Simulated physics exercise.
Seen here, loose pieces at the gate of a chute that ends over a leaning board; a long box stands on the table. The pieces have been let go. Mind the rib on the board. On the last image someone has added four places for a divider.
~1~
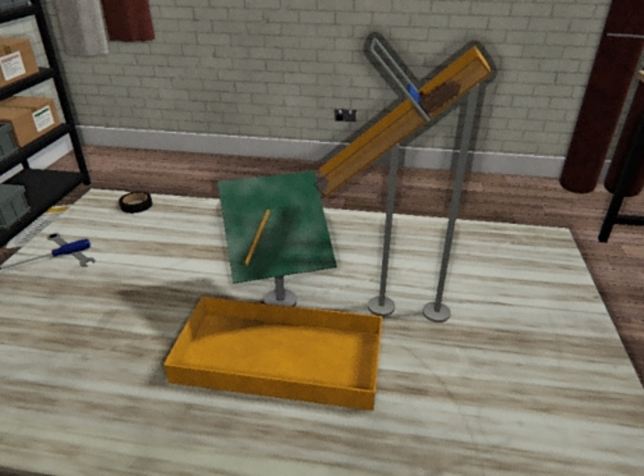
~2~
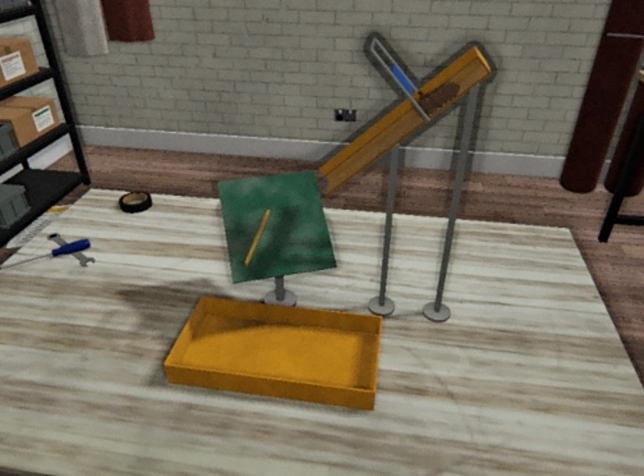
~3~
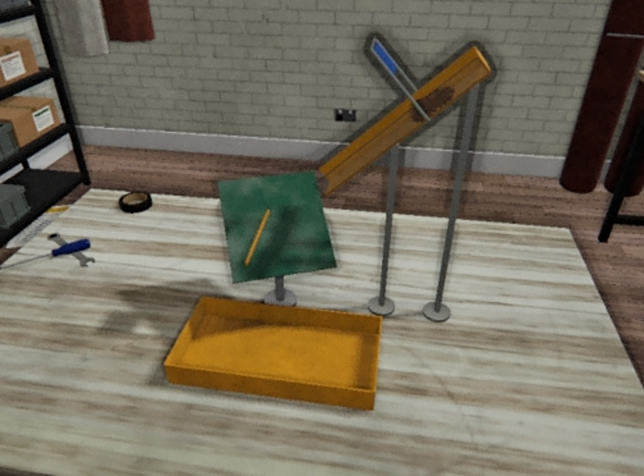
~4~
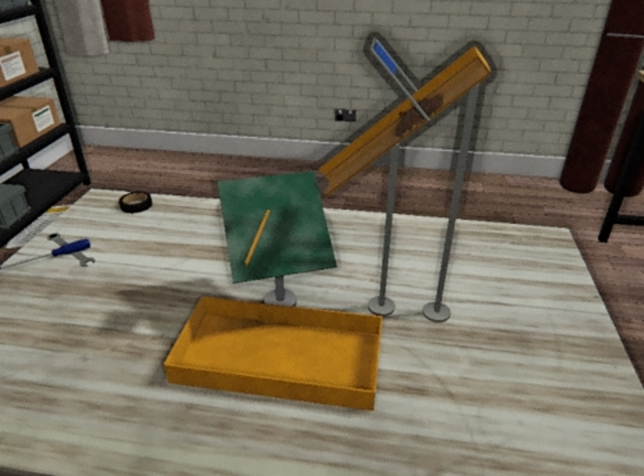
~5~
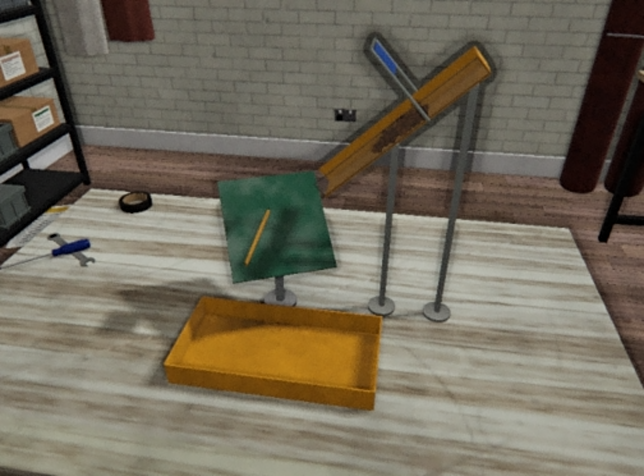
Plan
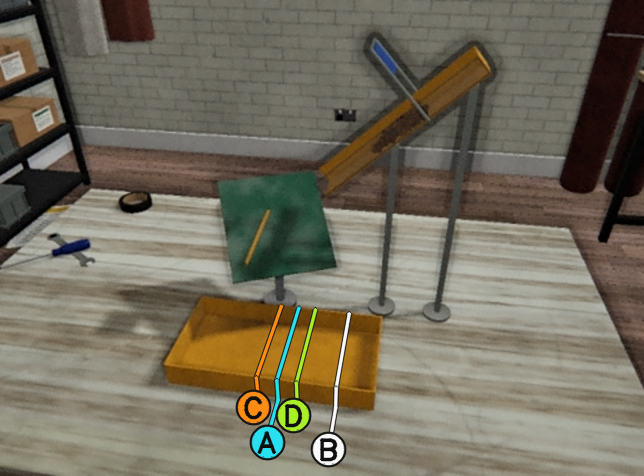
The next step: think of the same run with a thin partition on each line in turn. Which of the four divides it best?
Line C.
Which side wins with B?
Left.
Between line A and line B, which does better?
Line A.
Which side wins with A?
More lands on the left.
On the marked copy, line A crosses the front rim at (277, 379); line B crosses the front rim at (336, 387); line C crosses the front rim at (256, 376); line D crosses the front rim at (296, 382).
With A, of what is caught, most on the left of the divider, about a quarter on the right.
With B, of what is caught, nearly all on the left of the divider, a stray few on the right.
With C, of what is caught, about two thirds on the left of the divider, about a third on the right.
With D, of what is caught, most on the left of the divider, a small part on the right.
